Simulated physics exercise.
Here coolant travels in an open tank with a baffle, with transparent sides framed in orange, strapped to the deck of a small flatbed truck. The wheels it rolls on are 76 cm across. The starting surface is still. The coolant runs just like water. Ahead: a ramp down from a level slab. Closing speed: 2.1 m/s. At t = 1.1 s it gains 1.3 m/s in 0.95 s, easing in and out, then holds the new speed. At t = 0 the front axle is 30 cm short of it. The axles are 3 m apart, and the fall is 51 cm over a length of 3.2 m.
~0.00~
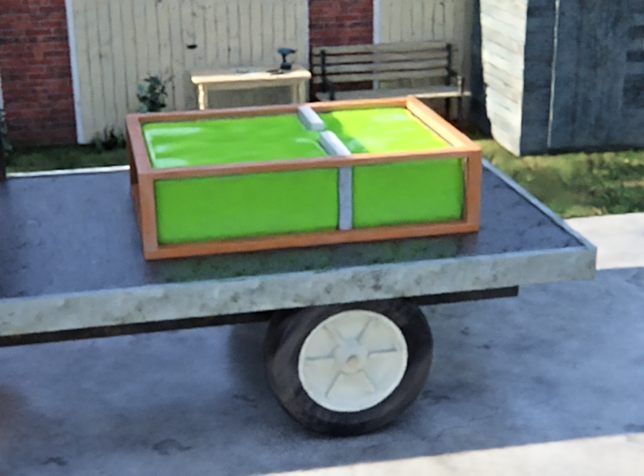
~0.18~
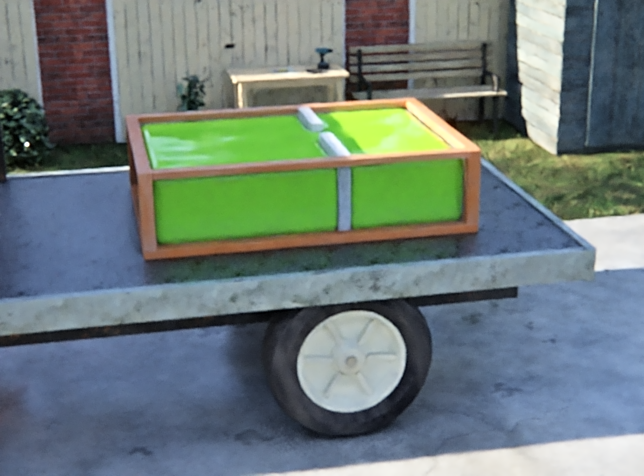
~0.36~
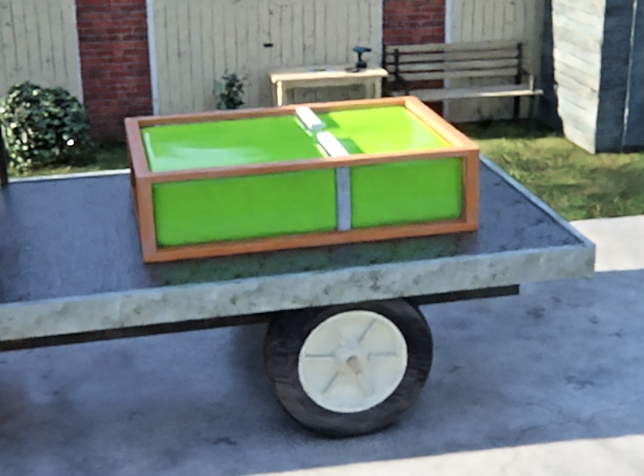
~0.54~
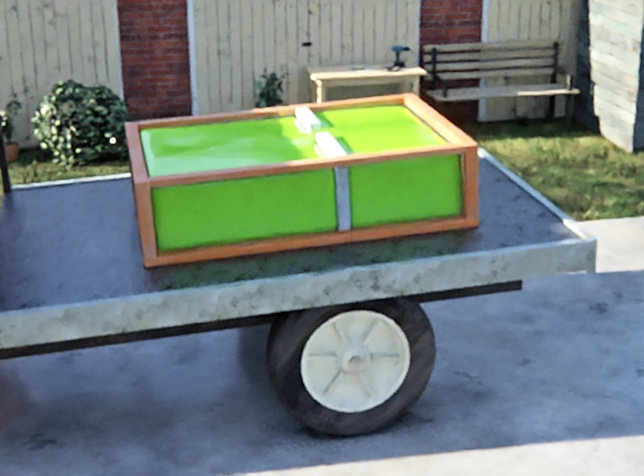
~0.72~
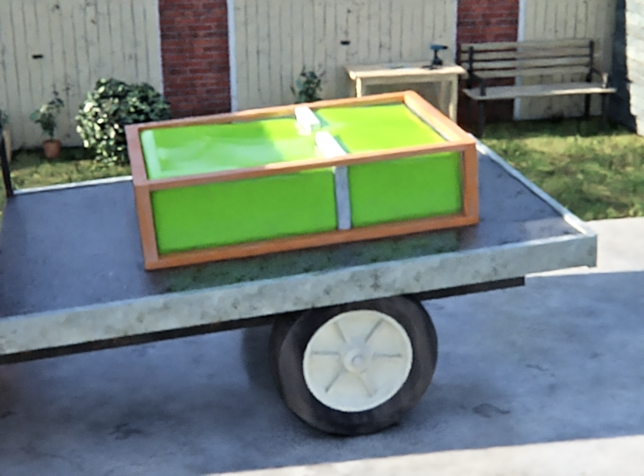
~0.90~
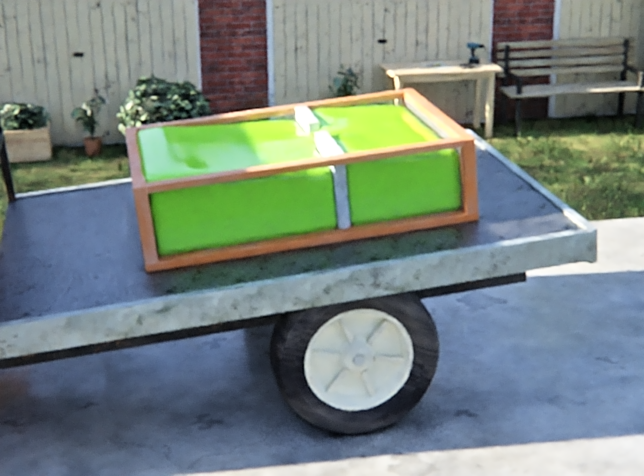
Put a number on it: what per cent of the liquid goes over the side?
Close to 3 per cent goes over.
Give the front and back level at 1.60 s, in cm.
Close to 32 cm at the front end and 34 cm at the back end.
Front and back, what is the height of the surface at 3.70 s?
Height at the front is 34 cm; height at the back is 34 cm.
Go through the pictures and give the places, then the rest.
The coolant reaches (157, 125) at the front end; it reaches (395, 110) at the back end; no slope yet; board top at (318, 124); the front is on the left, levels are read along the far wall; a wheel hub at (356, 366), in the first picture.
The coolant reaches (157, 126) at the front end; it reaches (395, 111) at the back end; no slope yet, in the second picture.
The coolant reaches (156, 129) at the front end; it reaches (395, 110) at the back end; hardly any slope, in the third picture.
The coolant reaches (156, 132) at the front end; it reaches (394, 108) at the back end; hardly any slope; the tub is 3° nose down, in the fourth picture.
The coolant reaches (156, 131) at the front end; it reaches (394, 108) at the back end; hardly any slope; the tub is 4° nose down, in the fifth picture.
The coolant reaches (154, 128) at the front end; it reaches (393, 108) at the back end; it is heaped 3° towards the front; a wheel hub at (361, 364); the tub is 5° nose down, in the sixth picture.
By 1.60 s it stands 33 cm high behind and 31 cm in front; 1 per cent has gone over the front.
By 2.60 s it stands 33 cm high behind and 33 cm in front; 2 per cent has gone over the front.
By 3.70 s it stands 34 cm high behind and 33 cm in front; 3 per cent has gone over the front.
By 6.18 s 3 per cent has gone over the front, 12 of 441 litres.
